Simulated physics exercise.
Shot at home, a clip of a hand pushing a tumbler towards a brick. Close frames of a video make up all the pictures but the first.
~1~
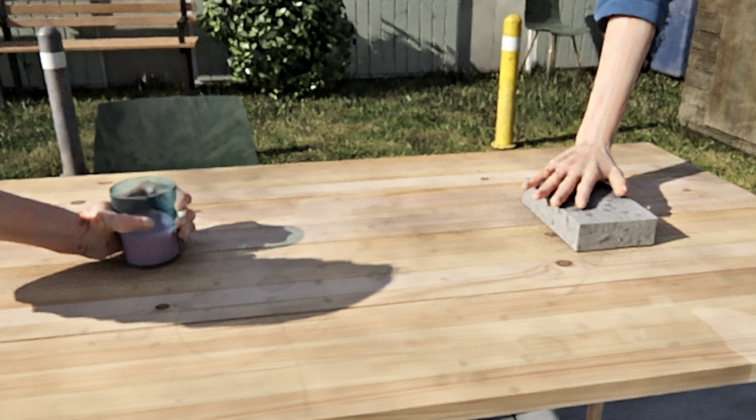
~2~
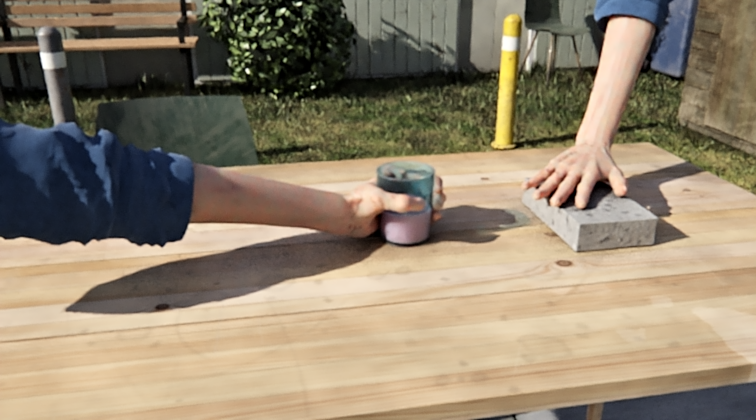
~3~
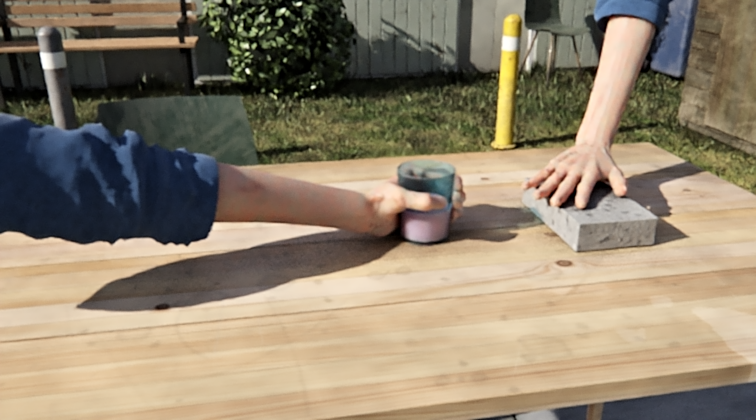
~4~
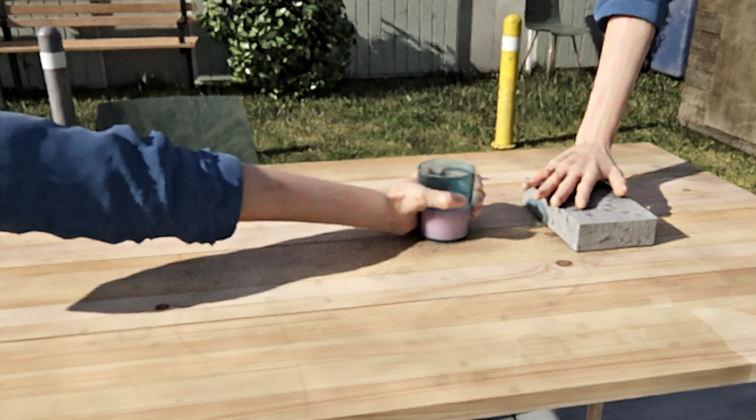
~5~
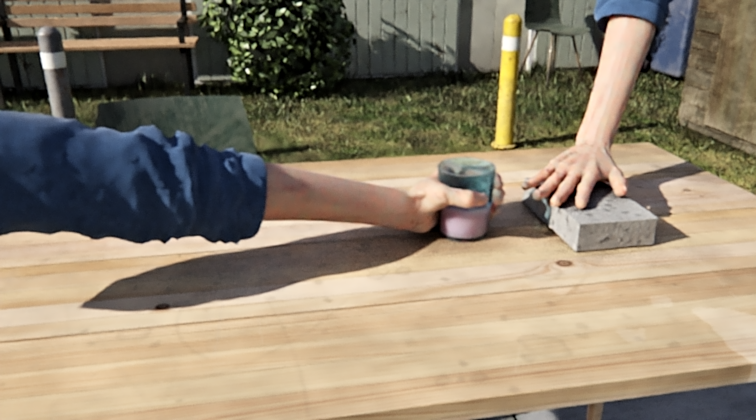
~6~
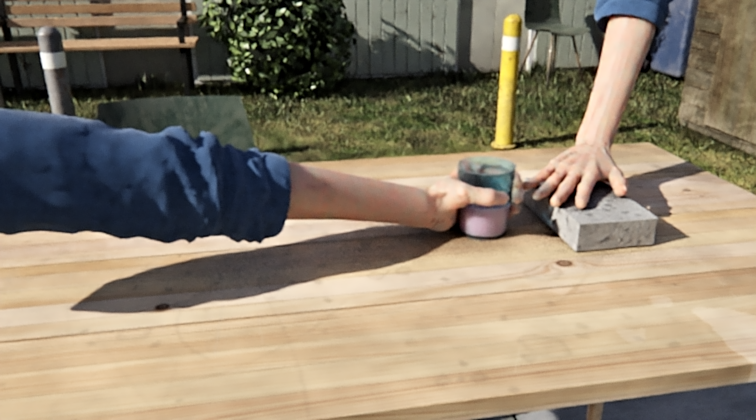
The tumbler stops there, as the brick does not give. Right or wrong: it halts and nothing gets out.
Right.
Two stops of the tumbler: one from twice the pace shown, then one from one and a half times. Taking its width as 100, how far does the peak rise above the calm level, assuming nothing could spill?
Peak rise: 70 percent, then 55 percent.
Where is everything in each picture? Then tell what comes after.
The first frame shows at rest; tumbler (148, 220) about half full; brick (585, 210).
The second frame shows under way; tumbler about half full, surface at (405, 207).
The third frame shows a step of some 20 px; tumbler (426, 201) about half full.
The fourth frame shows a step of some 20 px; tumbler about half full, surface at (445, 204).
The fifth frame shows a step of some 20 px; tumbler (465, 198) about half full.
The sixth frame shows a step of some 20 px; tumbler about half full, surface at (485, 201); brick (585, 210).
A moment on, the tumbler meets the brick.
Further on, the pink milk surges up the wall; the wave climbs under half way to the rim.
When it is over, the tumbler stands at the brick; all is still inside.
